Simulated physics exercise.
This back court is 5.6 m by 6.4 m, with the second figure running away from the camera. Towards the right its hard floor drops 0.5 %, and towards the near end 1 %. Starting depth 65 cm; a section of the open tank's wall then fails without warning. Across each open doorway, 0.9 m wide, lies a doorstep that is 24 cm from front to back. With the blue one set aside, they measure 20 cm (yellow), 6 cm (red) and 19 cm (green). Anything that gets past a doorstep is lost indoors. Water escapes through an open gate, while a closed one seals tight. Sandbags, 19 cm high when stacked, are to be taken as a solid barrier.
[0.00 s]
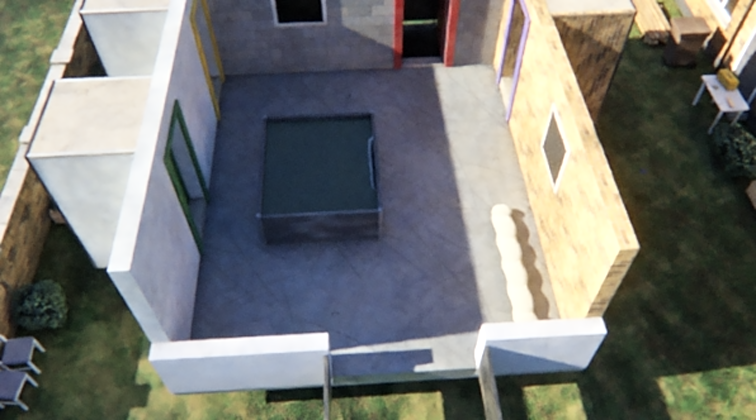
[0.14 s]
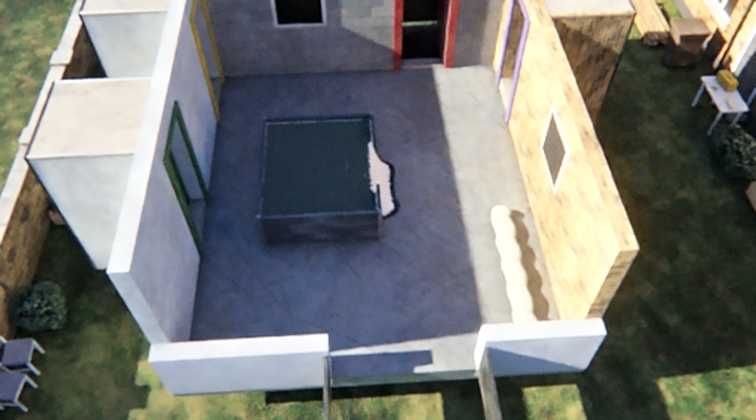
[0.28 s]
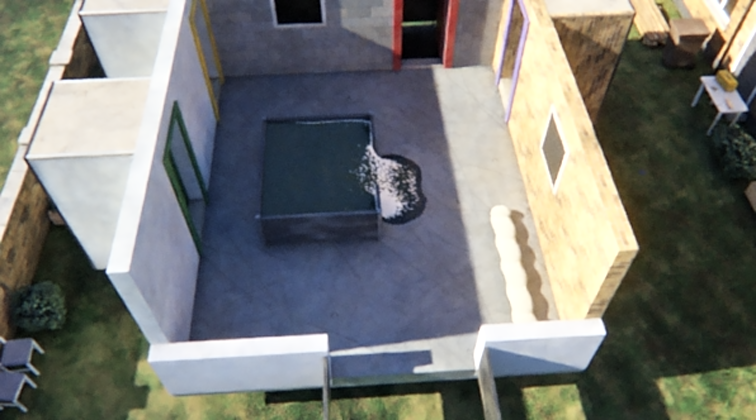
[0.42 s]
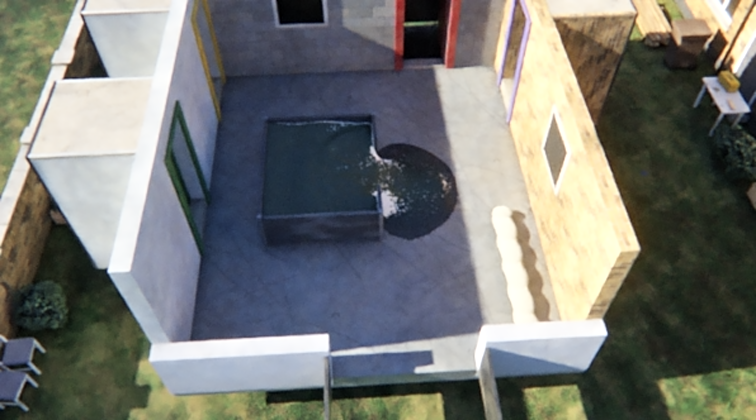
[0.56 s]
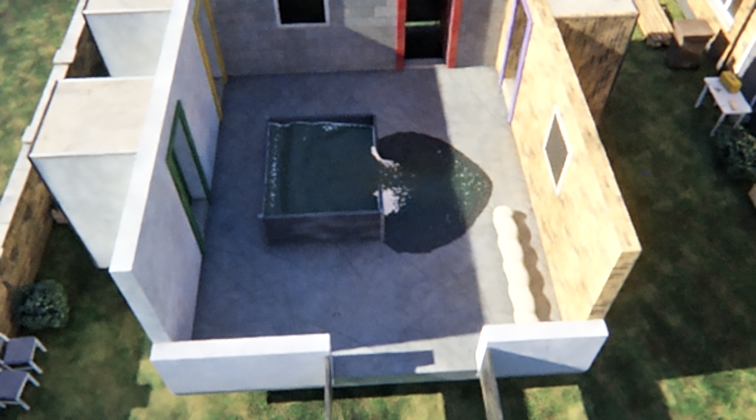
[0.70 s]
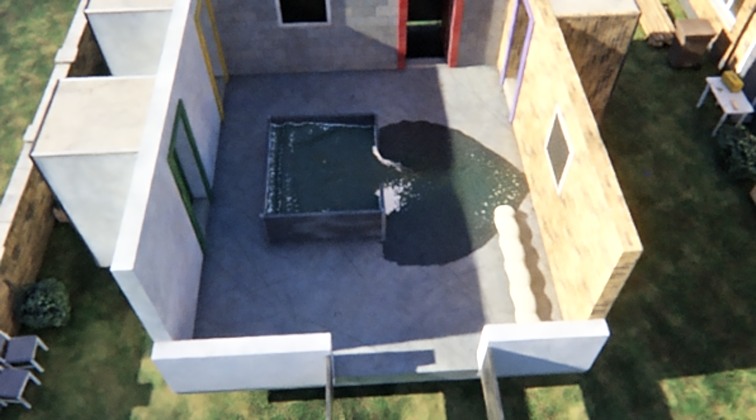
In a walled, roofless court with a hard grey floor, a square open tank of dark water stands still. White, foaming water then bursts from its right side, and a dark, rounded pool spreads rightward across the floor, reaching the pale lumpy roll beside the right wall.
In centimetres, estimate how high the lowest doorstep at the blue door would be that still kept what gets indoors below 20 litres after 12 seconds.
It comes to roughly 12.5 cm.
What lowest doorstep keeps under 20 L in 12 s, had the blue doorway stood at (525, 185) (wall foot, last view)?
It needs roughly 28 cm.
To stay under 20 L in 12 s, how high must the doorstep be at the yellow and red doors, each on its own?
Some 6.5 cm for yellow, some 8.5 cm for red.
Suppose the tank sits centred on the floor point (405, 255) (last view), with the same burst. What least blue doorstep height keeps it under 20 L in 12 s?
New minimum height: Approx. 8.0 cm.
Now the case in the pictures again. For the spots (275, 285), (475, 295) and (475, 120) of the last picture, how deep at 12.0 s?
I'd read roughly 6, 6 and 6 cm there.
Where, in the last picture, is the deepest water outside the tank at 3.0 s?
Around (571, 348).
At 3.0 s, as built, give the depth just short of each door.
Green door 0 cm, red door 10 cm, yellow door 0 cm, blue door 14 cm.
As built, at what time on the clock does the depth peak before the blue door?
The depth peaks at about 2.0 seconds.
After 1.4 s water covers 25 % of the floor, deepest (36 cm) near (387, 187); it has not reached the blue door.
After 3.0 s water covers 40 % of the floor, deepest (35 cm) near (571, 348); 14 cm at the blue door, 0 litres in over its 22 cm doorstep.
After 12.0 s water covers 95 % of the floor, deepest (10 cm) near (559, 349); 6 cm at the blue door, 0 litres in over its 22 cm doorstep.
At the blue door as built, the water arrived by 1.5 s and peaked near 17 cm at 2.0 s.
With a doorstep of 10 cm, 45 litres would have come in within the 12 s; with 13.5 cm, 13 litres. So under 20 litres takes about 12.5 cm.
